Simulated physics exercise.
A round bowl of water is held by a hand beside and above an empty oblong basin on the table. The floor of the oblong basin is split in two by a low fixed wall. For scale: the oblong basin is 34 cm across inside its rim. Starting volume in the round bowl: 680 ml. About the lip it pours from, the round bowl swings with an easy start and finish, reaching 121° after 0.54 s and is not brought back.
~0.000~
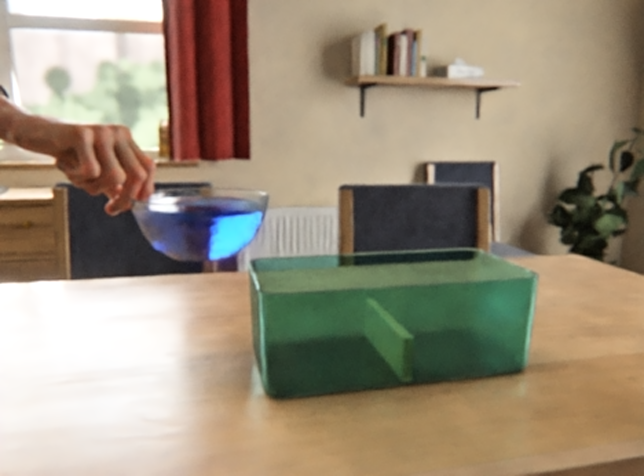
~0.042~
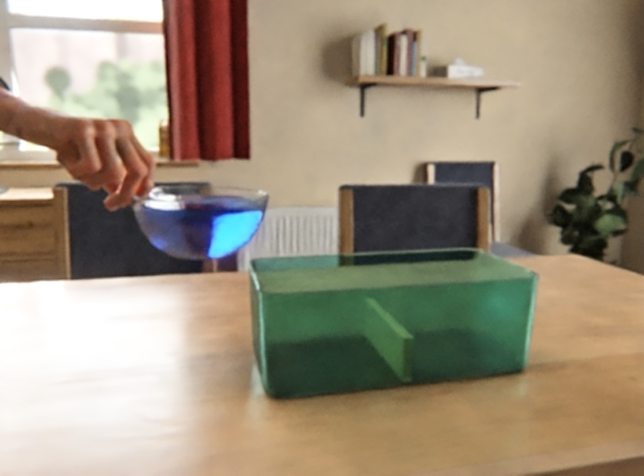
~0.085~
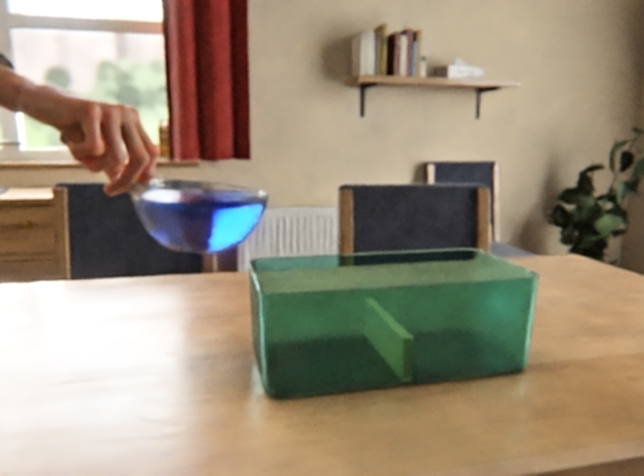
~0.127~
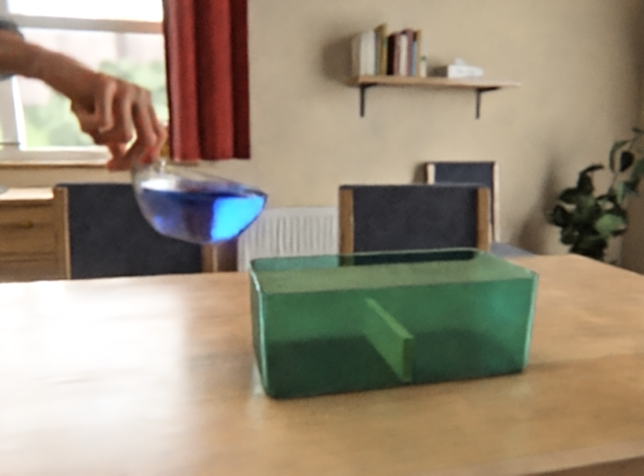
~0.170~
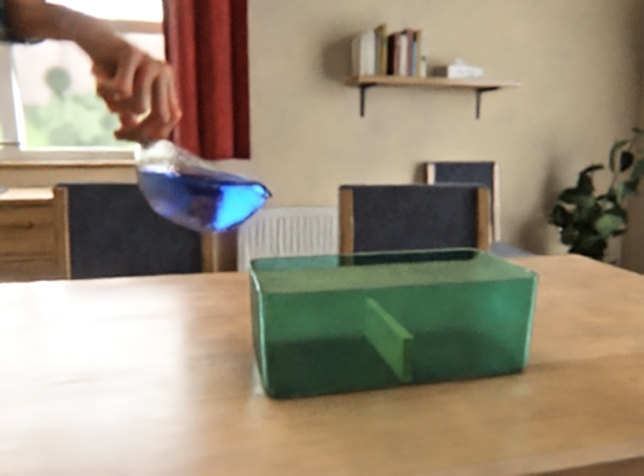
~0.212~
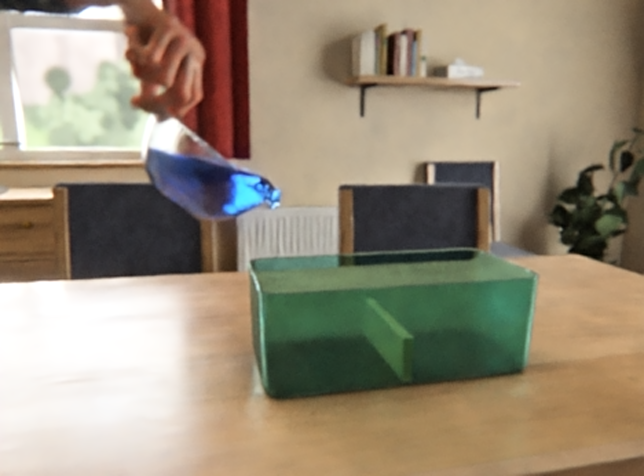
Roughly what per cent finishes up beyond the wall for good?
Roughly 5 per cent.
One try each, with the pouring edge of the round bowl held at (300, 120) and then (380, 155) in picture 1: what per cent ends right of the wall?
Try 1: Approx. 65 %; try 2: Approx. 65 %.
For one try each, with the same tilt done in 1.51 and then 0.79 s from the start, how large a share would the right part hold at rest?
Try 1: Approx. 5 %; try 2: Approx. 5 %.
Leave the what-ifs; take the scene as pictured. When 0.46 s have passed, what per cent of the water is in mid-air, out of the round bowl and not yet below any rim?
Some 64 % is the figure.
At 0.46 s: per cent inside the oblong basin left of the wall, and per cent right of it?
Around 28 on the left and around 0 on the right.
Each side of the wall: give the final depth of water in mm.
Some 24 mm on the left and 2 mm on the right.
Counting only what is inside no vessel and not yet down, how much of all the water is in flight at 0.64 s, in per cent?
In-air share: About 6 %.
Then, 0.46 s in, the tilt is 115° and 9 per cent is still to pour, 27 is left of the wall and 0 right of it.
Then, 0.64 s in, the tilt is 121° and 0 per cent is still to pour, 93 is left of the wall and 1 right of it.
Then, 0.83 s in, the tilt is 121° and 0 per cent is still to pour, 84 is left of the wall and 4 right of it.
Then, 1.04 s in, the tilt is 121° and 0 per cent is still to pour, 87 is left of the wall and 5 right of it.
Finally, 86 per cent lies left of the wall, 5 right of it and 9 outside.
